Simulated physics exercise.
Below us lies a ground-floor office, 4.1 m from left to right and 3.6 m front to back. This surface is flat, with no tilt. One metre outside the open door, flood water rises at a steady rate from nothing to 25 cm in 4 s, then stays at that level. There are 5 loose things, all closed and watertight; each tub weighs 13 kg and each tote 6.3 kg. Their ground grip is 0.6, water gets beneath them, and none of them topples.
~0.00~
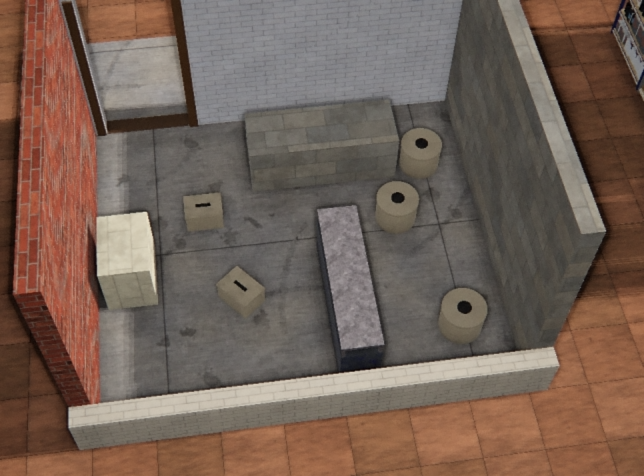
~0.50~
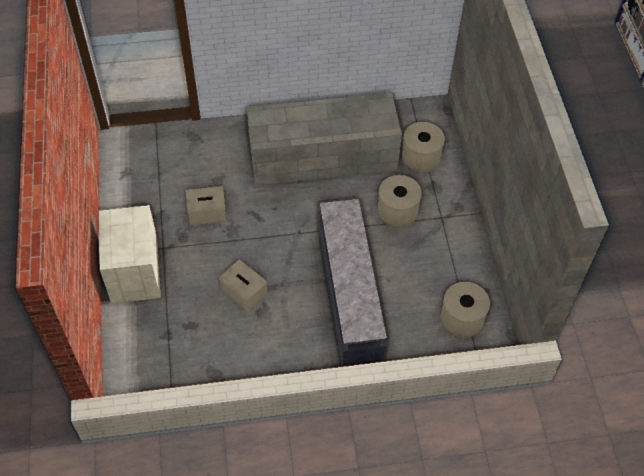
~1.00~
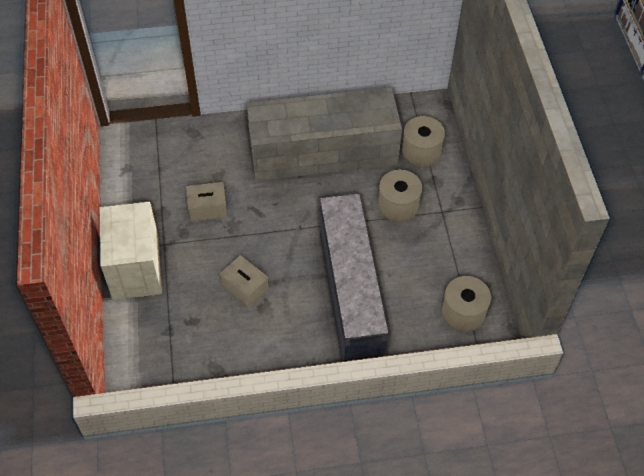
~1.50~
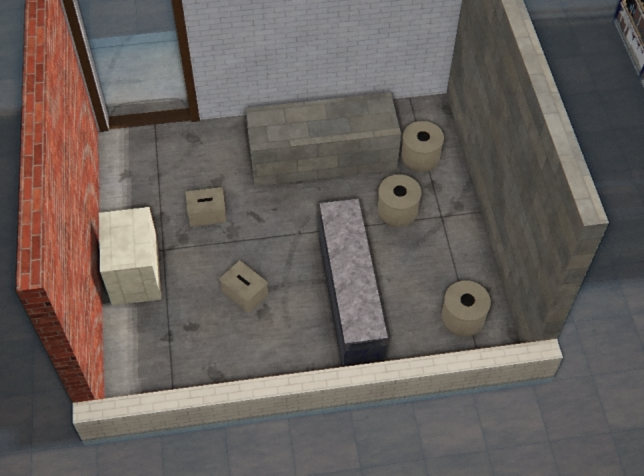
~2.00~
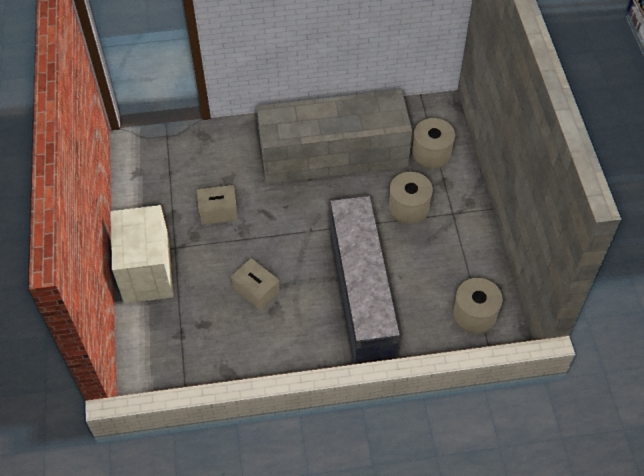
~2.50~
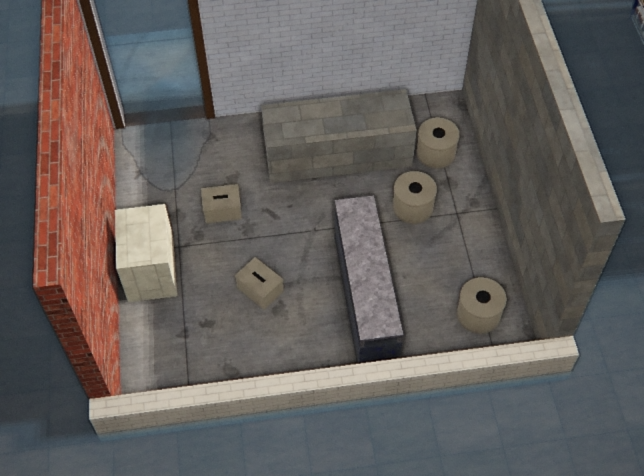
A walled room with blocks and round tubs stays still as water spreads outside its doorway.
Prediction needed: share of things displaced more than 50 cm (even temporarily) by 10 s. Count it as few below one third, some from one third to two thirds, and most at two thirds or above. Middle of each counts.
Some.
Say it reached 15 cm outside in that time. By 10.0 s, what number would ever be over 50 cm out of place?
So the tally would be 2.
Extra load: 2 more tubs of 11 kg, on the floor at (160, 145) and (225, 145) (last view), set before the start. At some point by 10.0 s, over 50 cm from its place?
Taking them in order, the first is beyond that distance and the second is within that distance.
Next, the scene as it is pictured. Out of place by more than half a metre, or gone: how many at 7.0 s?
By that time the total stands at 2.
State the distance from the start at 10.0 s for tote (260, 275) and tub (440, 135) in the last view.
Respectively 40 and 0 cm.
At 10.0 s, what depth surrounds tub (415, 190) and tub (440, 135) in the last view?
I'd put it at 6 cm and 3 cm respectively.
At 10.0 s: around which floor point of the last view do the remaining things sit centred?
They average out to somewhere around (387, 269).
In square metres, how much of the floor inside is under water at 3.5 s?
Wet: Near 2.5 m2.
After 3.5 s 0 of 5 are over 50 cm from their spots; 0 afloat.
After 4.5 s 1 of 5 are over 50 cm from their spots; 0 afloat.
After 7.0 s 2 of 5 are over 50 cm from their spots; 2 afloat.
After 10.0 s 1 of 5 are over 50 cm from their spots, and 2 have been at some point; 2 afloat.
